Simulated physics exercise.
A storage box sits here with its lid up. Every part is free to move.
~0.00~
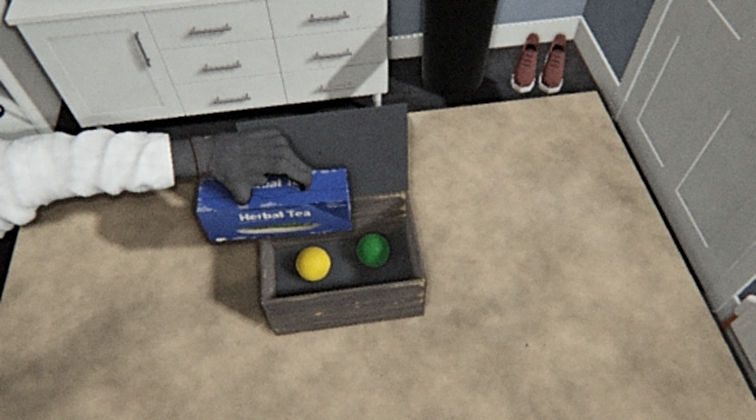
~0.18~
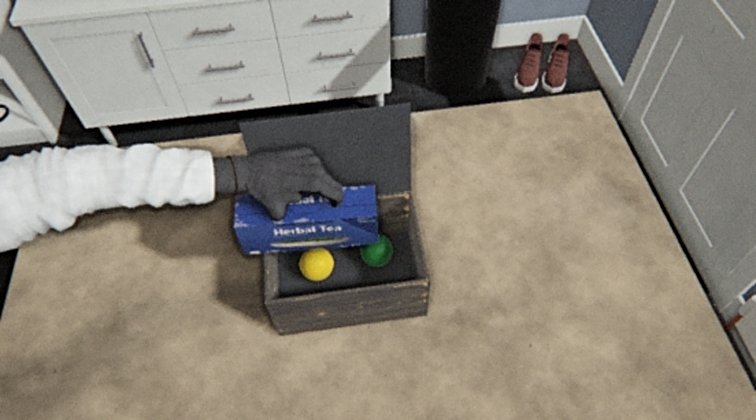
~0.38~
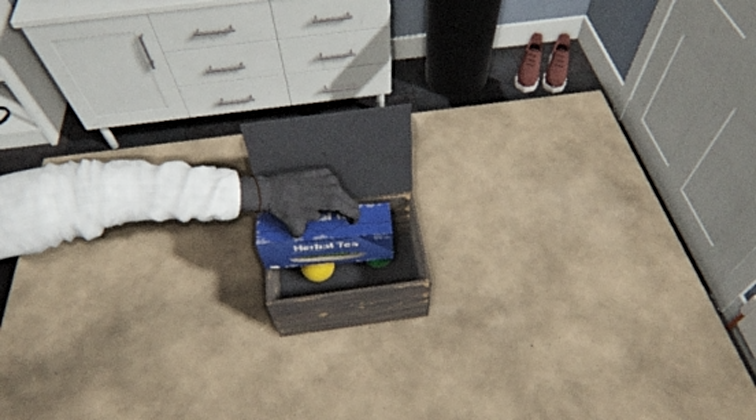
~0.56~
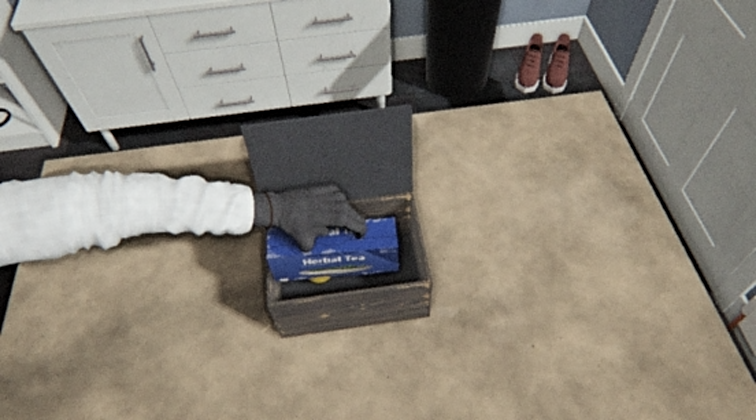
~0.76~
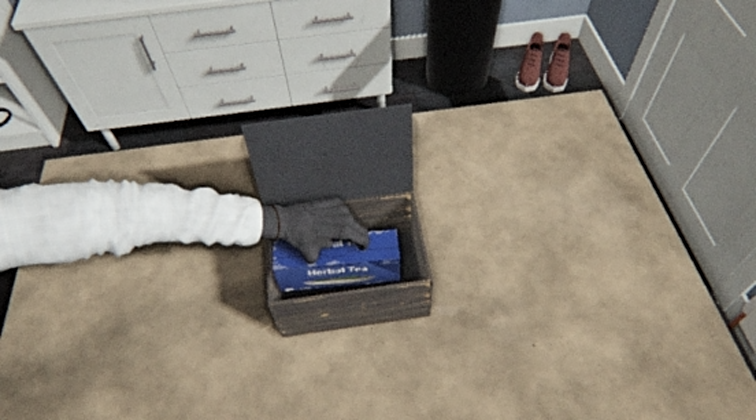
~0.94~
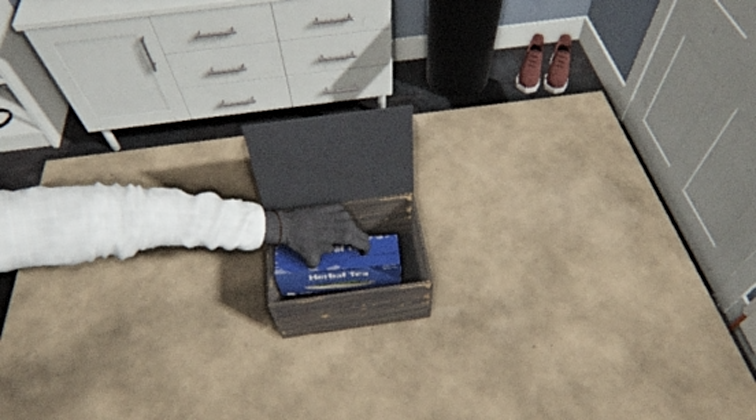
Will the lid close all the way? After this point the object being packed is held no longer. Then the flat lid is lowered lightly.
You can see the lid settles down properly.
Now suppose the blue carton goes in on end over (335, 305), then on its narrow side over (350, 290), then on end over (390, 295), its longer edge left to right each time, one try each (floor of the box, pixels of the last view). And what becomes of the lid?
Going through the three tries, the lid hangs open, then settles all the way, then hangs open.
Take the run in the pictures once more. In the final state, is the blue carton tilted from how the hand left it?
Result: It leans over.
By 1.34 s, blue carton on its side near (339, 287); yellow lemon moved a little.
By 2.44 s, lid 64° above the rim; blue carton on its side near (339, 286); yellow lemon moved a little; green lemon moved a little.
By 3.04 s, lid 19° above the rim; blue carton on its side near (339, 286); yellow lemon moved a little; green lemon moved a little.
When it is over (3.8 s), lid shut; lying over in the box, blue carton; the other 2 as before. End places, in pixels of the last picture, blue carton near (339, 286).
